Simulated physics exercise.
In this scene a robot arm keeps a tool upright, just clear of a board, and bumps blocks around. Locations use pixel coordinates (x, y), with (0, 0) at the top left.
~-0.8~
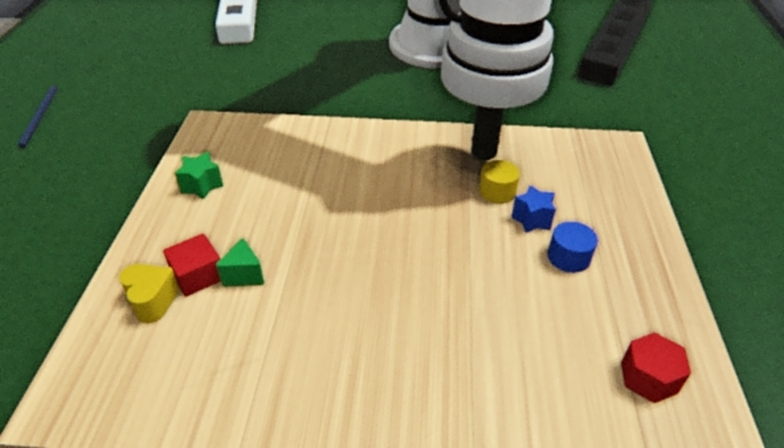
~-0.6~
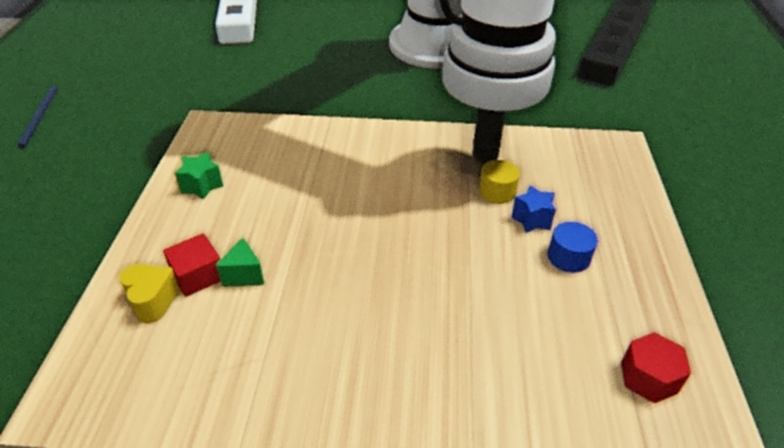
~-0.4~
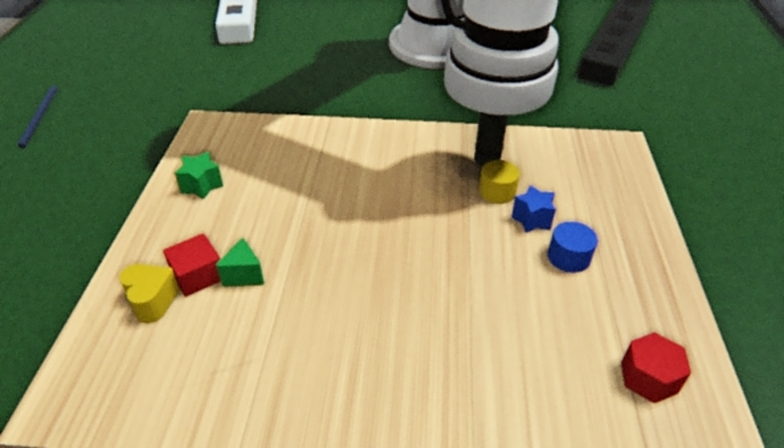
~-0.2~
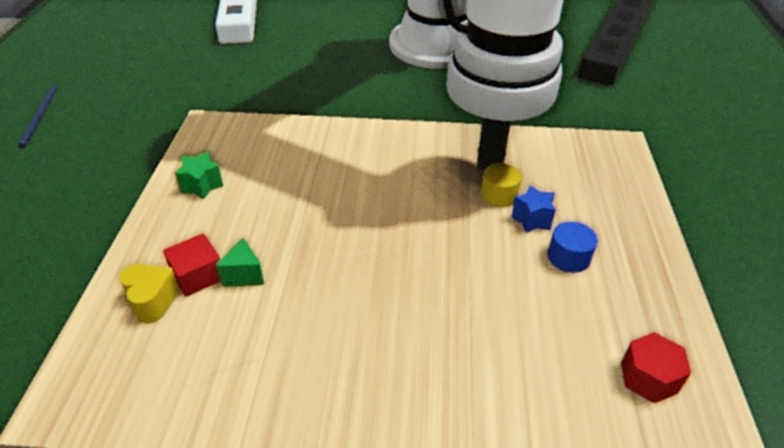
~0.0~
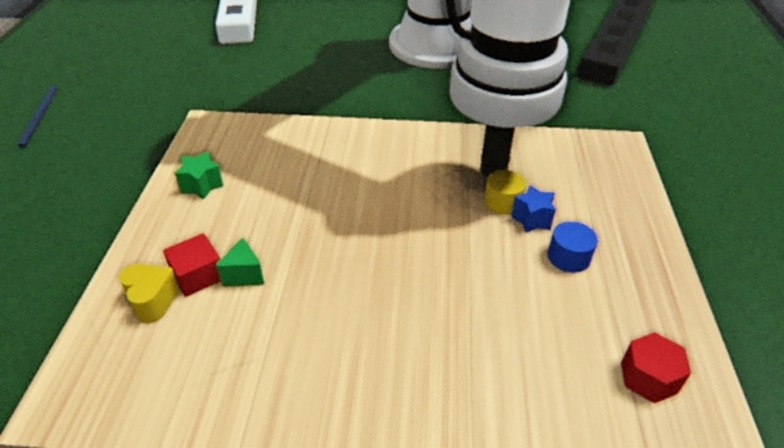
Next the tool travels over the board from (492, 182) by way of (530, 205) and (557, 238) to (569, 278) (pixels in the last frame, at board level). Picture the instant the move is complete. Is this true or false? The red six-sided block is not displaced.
The statement is correct.
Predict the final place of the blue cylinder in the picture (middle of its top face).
I'd expect the centre of its top face to be at (626, 306).
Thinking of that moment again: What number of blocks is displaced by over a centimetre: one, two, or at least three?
Put simply, three or more blocks are moved more than 1 cm.
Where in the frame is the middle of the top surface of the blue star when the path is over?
Most likely (586, 283).
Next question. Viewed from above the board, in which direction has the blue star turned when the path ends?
From overhead, anticlockwise.
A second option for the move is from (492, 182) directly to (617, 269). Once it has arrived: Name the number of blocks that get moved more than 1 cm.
It's going to be three or more.
On the path given first. One third of the way, tool (533, 196); yellow cylinder (522, 204); blue star (557, 215), turned 20° anticlockwise; blue cylinder (580, 239).
Two thirds of the way, tool (560, 228); yellow cylinder (520, 208); blue star (568, 239), turned 25° anticlockwise; blue cylinder (599, 263).
At the end, tool (573, 268); yellow cylinder (520, 208); blue star (586, 283), turned 35° anticlockwise; blue cylinder (626, 306); red six-sided block unmoved.
